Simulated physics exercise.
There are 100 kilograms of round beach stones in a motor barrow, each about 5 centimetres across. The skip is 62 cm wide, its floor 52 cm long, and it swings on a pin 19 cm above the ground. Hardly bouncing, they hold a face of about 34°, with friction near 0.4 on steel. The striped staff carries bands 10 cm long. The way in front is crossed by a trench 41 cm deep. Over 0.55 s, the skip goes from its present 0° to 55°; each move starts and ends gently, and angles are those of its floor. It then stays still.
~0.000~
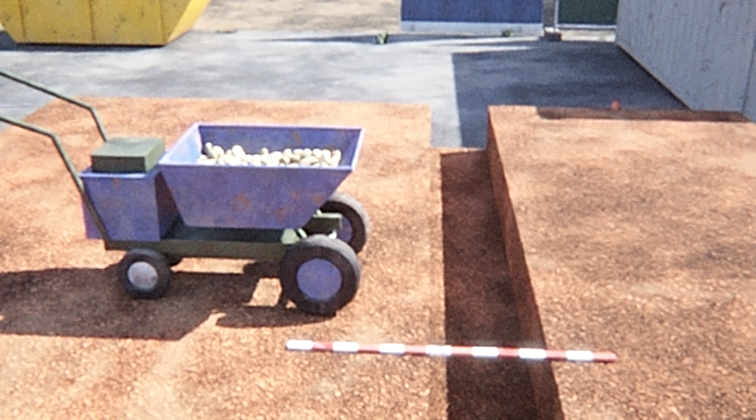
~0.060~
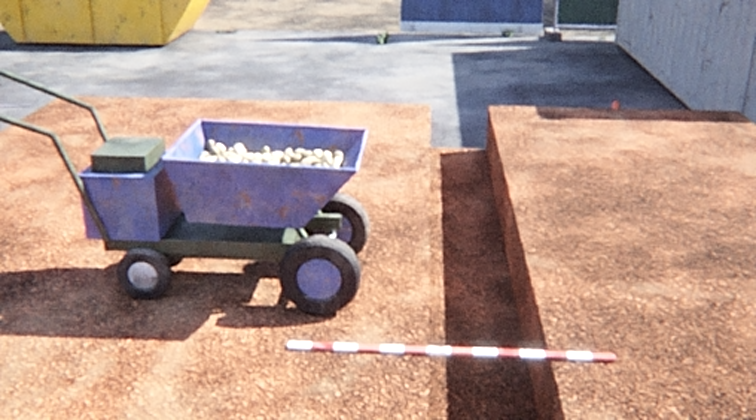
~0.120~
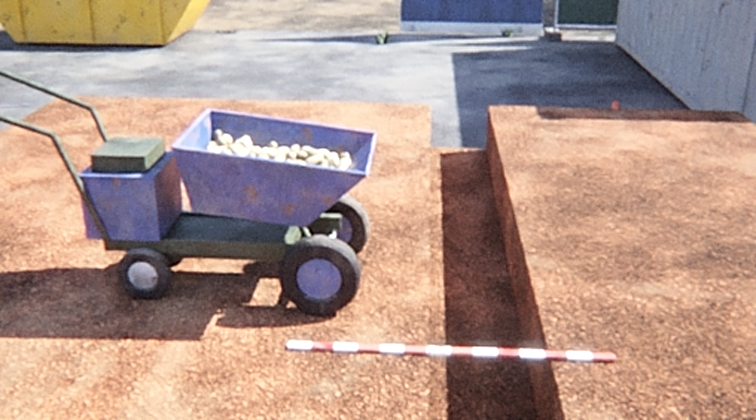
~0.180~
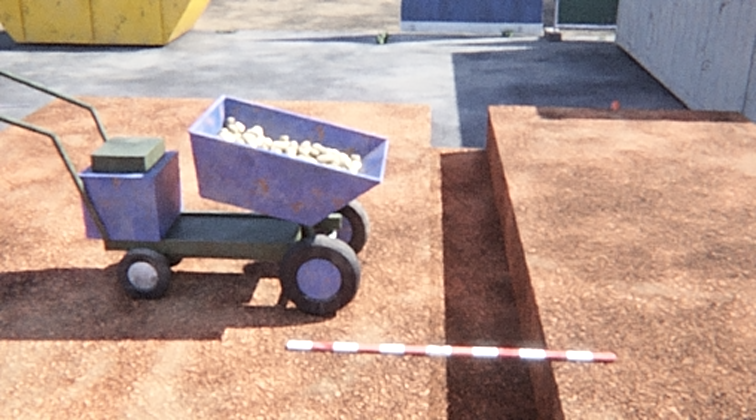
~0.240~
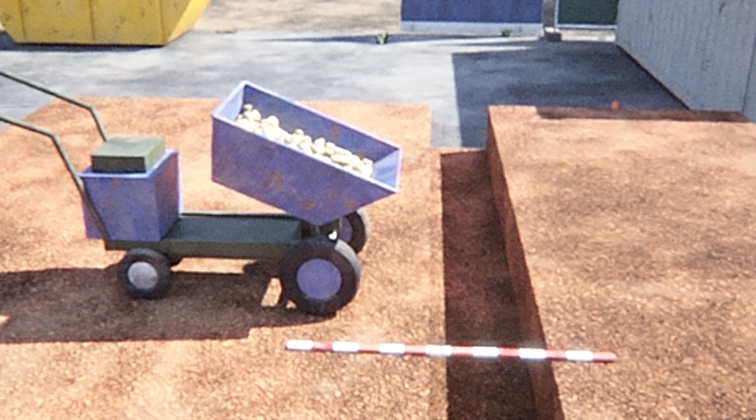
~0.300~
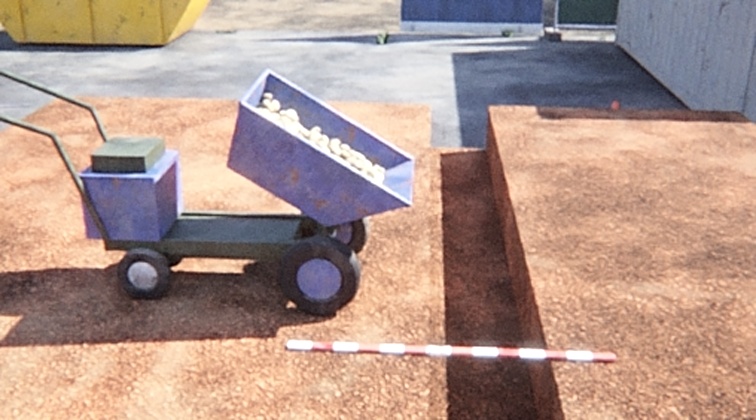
A small motorised dumper with a blue skip of pale stones stands side-on at left on sunlit orange-brown gravelly ground, seen from slightly above by a still camera. A red-and-white striped staff lies in front, a trench and raised bank are at right, and a yellow container sits behind on grey paving. The skip tilts steadily rightward, its rear rising, while the wheels stay put.
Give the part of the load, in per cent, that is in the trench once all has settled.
Close to 64 in a hundred.
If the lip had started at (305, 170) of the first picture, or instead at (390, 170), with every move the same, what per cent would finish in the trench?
Roughly 60 in a hundred from the first, 45 in a hundred from the second.
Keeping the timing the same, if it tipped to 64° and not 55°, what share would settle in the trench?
In that case some 85 per cent.
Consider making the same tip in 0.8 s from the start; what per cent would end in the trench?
In that case, around 65%.
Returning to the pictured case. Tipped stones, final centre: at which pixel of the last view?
Their centre sits close to (494, 354).
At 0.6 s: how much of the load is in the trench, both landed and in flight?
Approx. 5 % of the load.
After 0.4 s the floor is at 46°; 100 % in the skip; the foremost stones are at (397, 202).
After 0.6 s the floor is at 55°; 96 % in the skip, 4 % in the trench; the foremost stones are at (463, 217).
After 1.0 s the floor is at 55°; 51 % in the skip, 43 % in the trench, 6 % past the trench; the foremost stones are at (586, 299).
After 3.0 s the floor is at 55°; 29 % in the skip, 64 % in the trench, 7 % past the trench; the foremost stones are at (668, 283).
